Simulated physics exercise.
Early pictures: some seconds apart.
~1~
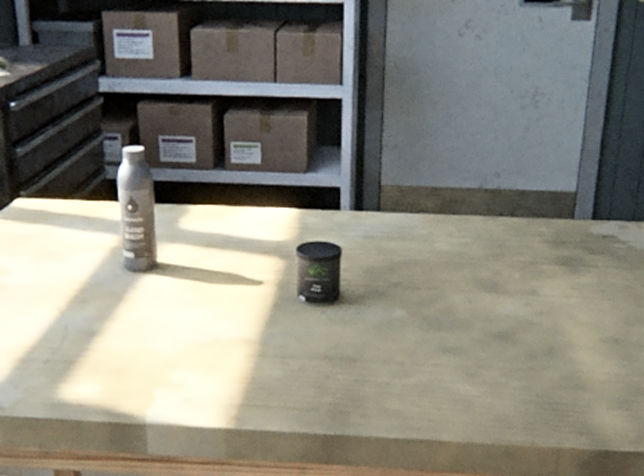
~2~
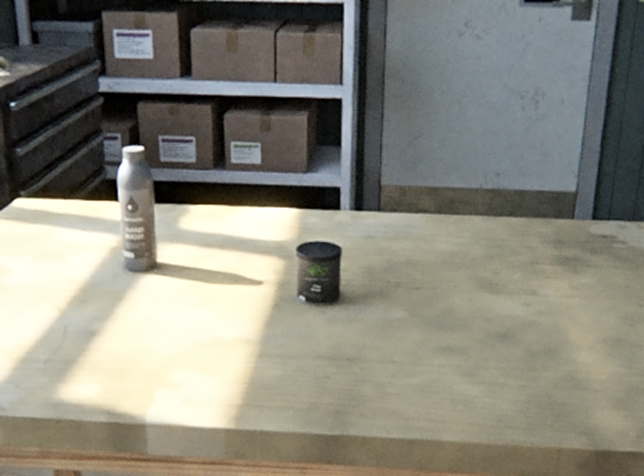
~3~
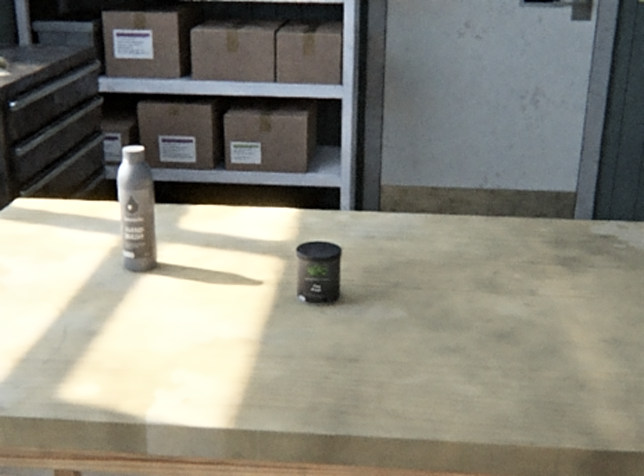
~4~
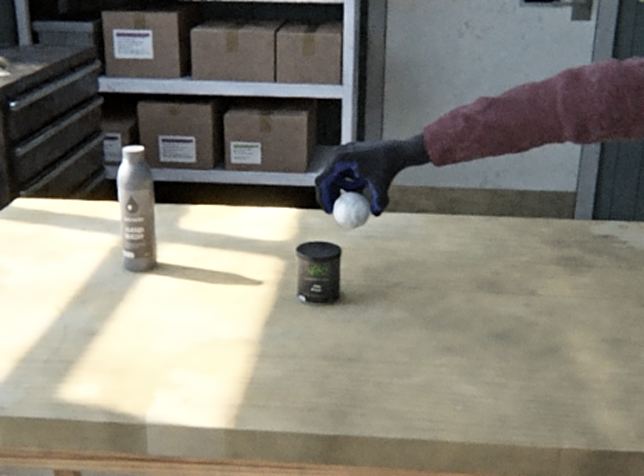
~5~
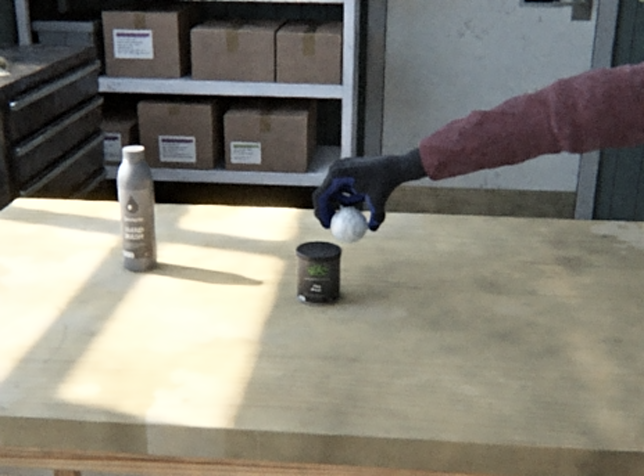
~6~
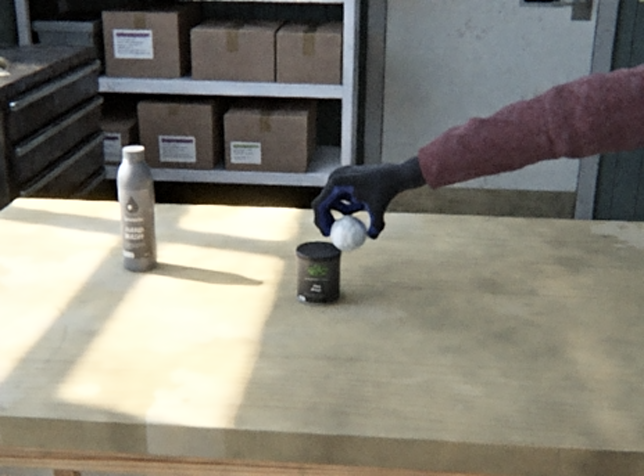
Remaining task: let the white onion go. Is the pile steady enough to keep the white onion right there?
No, the pile comes apart.
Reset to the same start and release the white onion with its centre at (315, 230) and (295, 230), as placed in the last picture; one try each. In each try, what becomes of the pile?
Case A: It does not fall; case B: It comes down.
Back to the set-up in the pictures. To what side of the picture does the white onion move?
Pretty clearly in the rightward direction.
Then, 0.30 s after the last picture, white onion now fallen.
Then, 0.40 s after the last picture, things are still on the move.
Then, 1.70 s after the last picture, nothing new.
At rest, fallen, white onion; the other 2 in place. Seen from the same camera at the end, white onion near (384, 284). The pile gives way.
